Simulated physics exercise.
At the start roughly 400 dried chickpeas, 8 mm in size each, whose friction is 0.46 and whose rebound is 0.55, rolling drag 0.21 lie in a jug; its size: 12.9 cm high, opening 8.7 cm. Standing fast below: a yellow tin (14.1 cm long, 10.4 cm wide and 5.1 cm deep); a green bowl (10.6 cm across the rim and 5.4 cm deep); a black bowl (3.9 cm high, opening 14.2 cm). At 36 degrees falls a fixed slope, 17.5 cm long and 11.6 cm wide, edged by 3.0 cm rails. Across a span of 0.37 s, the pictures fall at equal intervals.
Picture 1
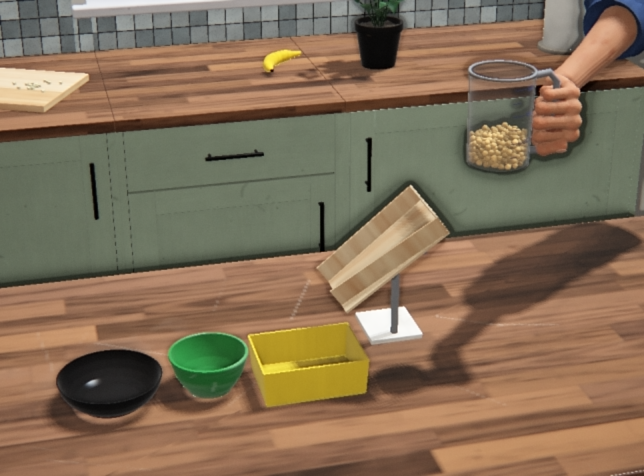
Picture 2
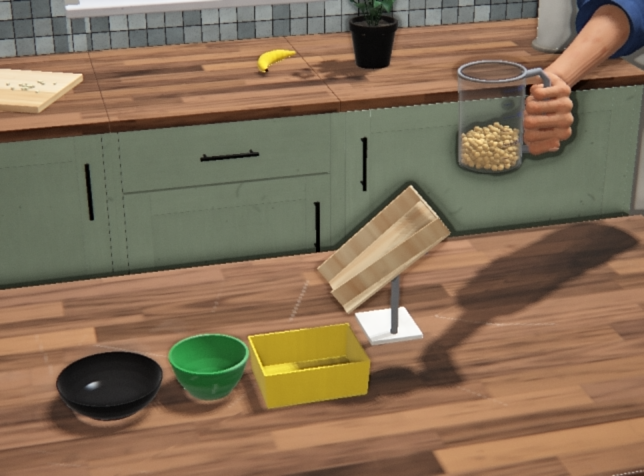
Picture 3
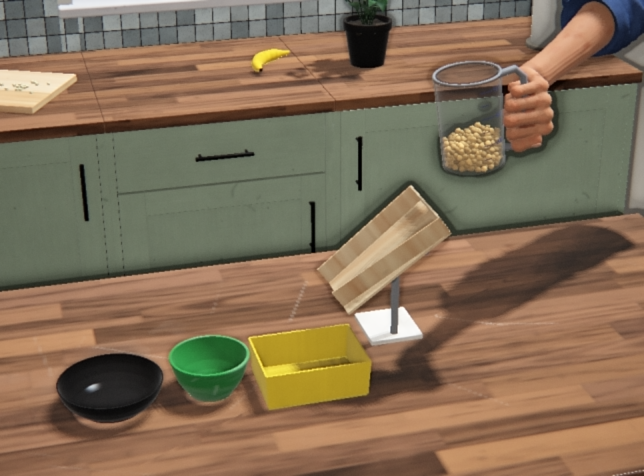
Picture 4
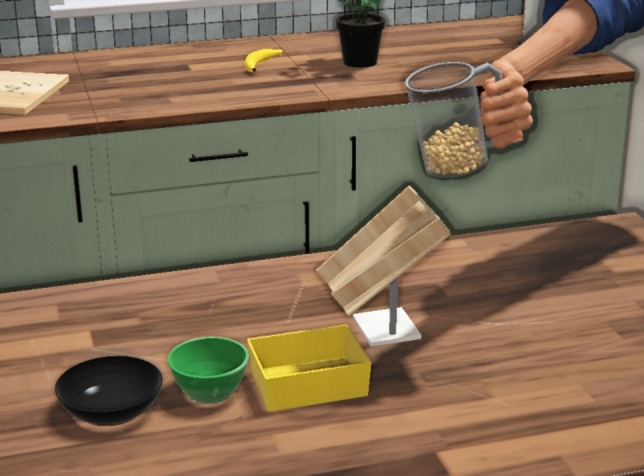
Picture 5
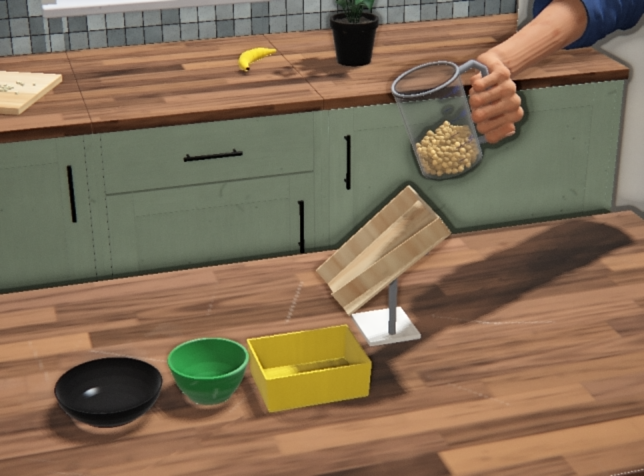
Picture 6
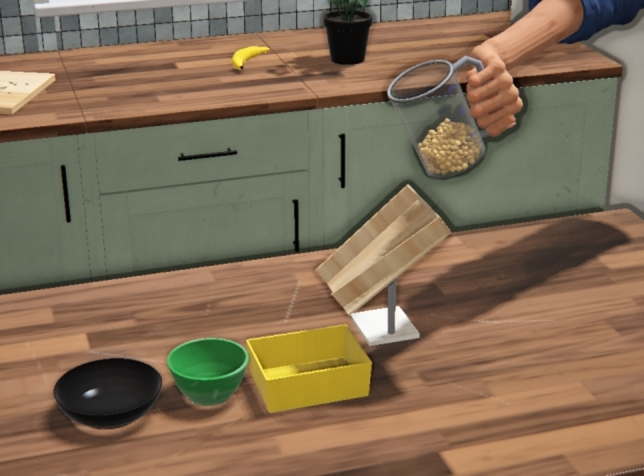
The video shows a hand moving a clear jug of chickpeas leftward above a slanted wooden board, then tilting it further left, while a yellow tin, a green bowl and a black bowl stay still on the counter below.
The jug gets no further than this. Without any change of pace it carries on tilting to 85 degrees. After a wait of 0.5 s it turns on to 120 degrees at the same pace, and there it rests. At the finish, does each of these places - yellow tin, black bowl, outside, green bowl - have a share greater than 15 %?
Yellow tin greater, black bowl not greater, outside not greater, green bowl not greater.
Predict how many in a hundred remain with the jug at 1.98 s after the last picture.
Roughly 45 percent of the load.
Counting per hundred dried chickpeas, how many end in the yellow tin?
I reckon around 90 per cent.
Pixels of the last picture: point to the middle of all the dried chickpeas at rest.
I'd point at roughly (277, 378).
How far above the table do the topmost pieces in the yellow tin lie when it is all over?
Roughly 4.0 cm.
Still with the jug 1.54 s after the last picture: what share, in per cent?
Roughly 100 per cent of the load is still held.
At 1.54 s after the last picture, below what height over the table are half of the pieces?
Estimated height: About 36 cm.
Then, 0.59 s after the last picture, tilt 74 degrees; jug 100 %; middle of all pieces near (465, 129).
Then, 1.09 s after the last picture, tilt 85 degrees; jug 100 %; middle of all pieces near (461, 130).
Then, 1.54 s after the last picture, tilt 101 degrees; jug 100 %; middle of all pieces near (464, 123).
Then, 1.98 s after the last picture, tilt 120 degrees; jug 45 %, slope 55 %; middle of all pieces near (400, 191).
In the end, jug 0 %, green bowl 0 %, slope 0 %, outside 10 %, black bowl 0 %, yellow tin 90 %.
